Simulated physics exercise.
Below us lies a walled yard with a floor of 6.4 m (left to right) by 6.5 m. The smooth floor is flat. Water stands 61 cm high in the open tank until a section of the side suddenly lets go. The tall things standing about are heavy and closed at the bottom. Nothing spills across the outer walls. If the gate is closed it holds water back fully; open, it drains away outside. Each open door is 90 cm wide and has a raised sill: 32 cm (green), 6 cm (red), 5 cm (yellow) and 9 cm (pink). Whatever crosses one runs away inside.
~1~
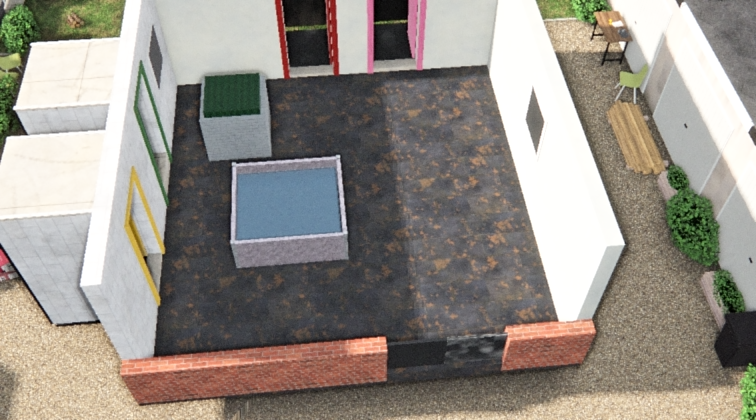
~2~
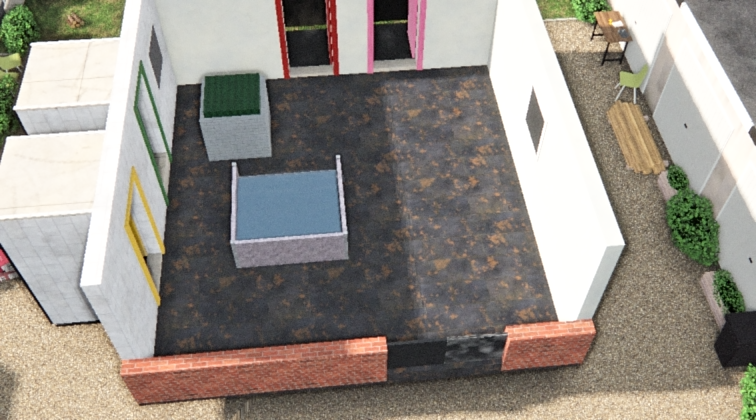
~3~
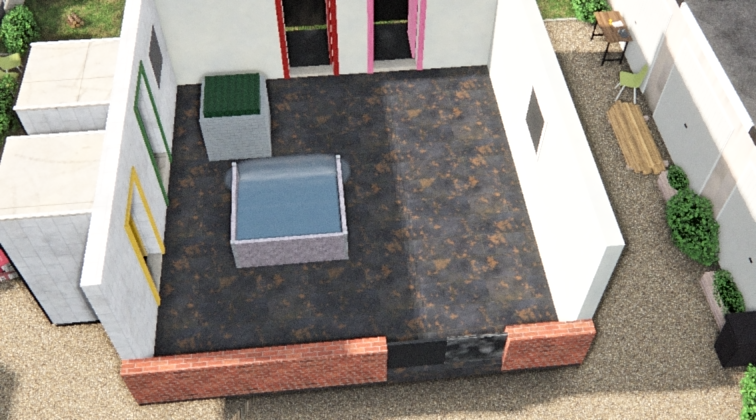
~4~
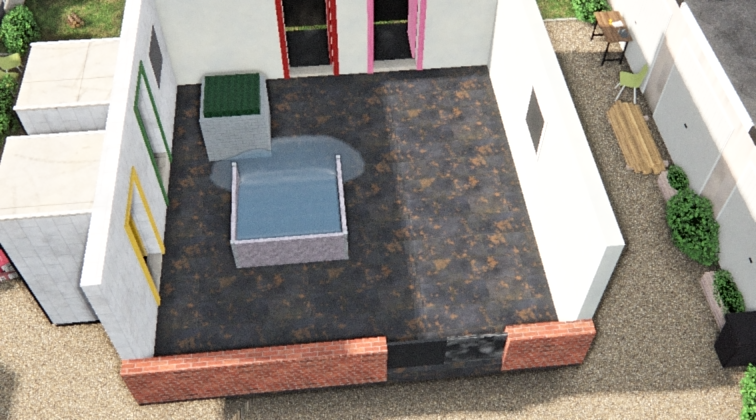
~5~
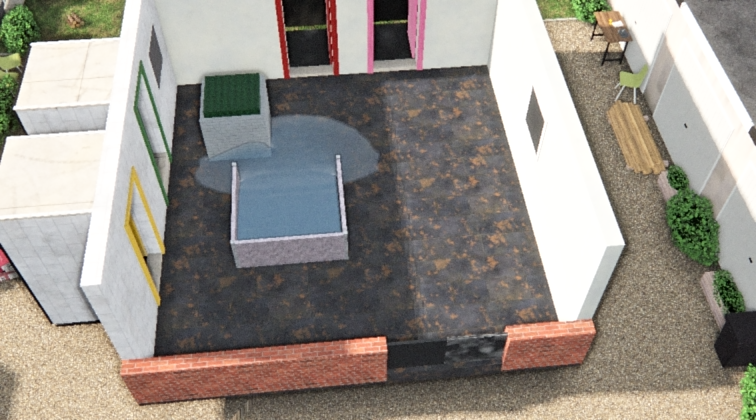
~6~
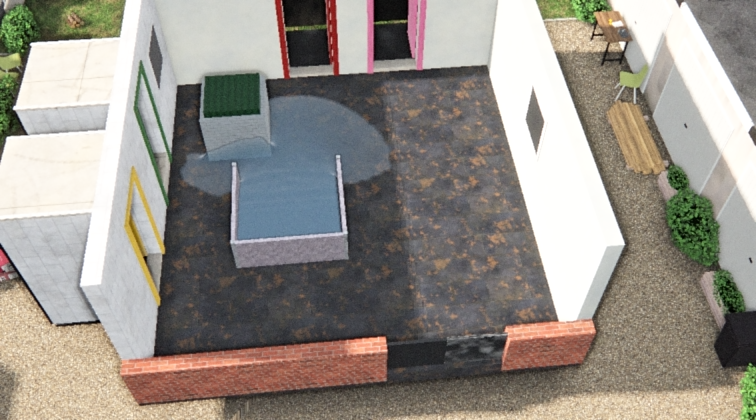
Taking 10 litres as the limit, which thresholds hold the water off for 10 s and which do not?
Within that time: At the green door it stays under the limit; at the red door it passes the limit; at the yellow door it stays under the limit; at the pink door it passes the limit.
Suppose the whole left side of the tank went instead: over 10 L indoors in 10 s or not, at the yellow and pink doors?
Then: Yellow over, pink under.
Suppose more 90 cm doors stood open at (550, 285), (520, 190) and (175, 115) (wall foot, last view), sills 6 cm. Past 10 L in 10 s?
In that order: Under, below, past it.
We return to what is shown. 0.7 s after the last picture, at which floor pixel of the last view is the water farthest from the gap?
Near (381, 73).
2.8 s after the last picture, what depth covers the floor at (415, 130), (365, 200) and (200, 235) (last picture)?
Roughly 2, 0 and 3 cm, in turn.
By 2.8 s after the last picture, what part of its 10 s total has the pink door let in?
Some 90 per cent by then.
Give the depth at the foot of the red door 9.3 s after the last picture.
About 2.5 cm.
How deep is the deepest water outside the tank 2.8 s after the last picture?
Roughly 22 cm.
Then, 0.7 s after the last picture water covers 25 % of the floor and is deepest (36 cm) near (259, 160); green door 23 cm at the sill, 0 L in, red door 16 cm at the sill, 43 L in, yellow door not reached, pink door not reached.
Then, 1.5 s after the last picture water covers 35 % of the floor and is deepest (24 cm) near (302, 78); green door 21 cm at the sill, 0 L in, red door 22 cm at the sill, 161 L in, yellow door 3 cm at the sill, 0 L in, pink door 16 cm at the sill, 2 L in.
Then, 2.8 s after the last picture water covers 50 % of the floor and is deepest (22 cm) near (484, 67); green door 12 cm at the sill, 0 L in, red door 14 cm at the sill, 258 L in, yellow door 3 cm at the sill, 0 L in, pink door 11 cm at the sill, 20 L in.
Then, 5.3 s after the last picture water covers 70 % of the floor and is deepest (10 cm) near (176, 105); green door 6 cm at the sill, 0 L in, red door 7 cm at the sill, 286 L in, yellow door 2 cm at the sill, 0 L in, pink door 5 cm at the sill, 22 L in.
Then, 9.3 s after the last picture water covers 95 % of the floor and is deepest (6 cm) near (495, 309); green door 3 cm at the sill, 0 L in, red door 3 cm at the sill, 288 L in, yellow door 3 cm at the sill, 0 L in, pink door 5 cm at the sill, 22 L in.
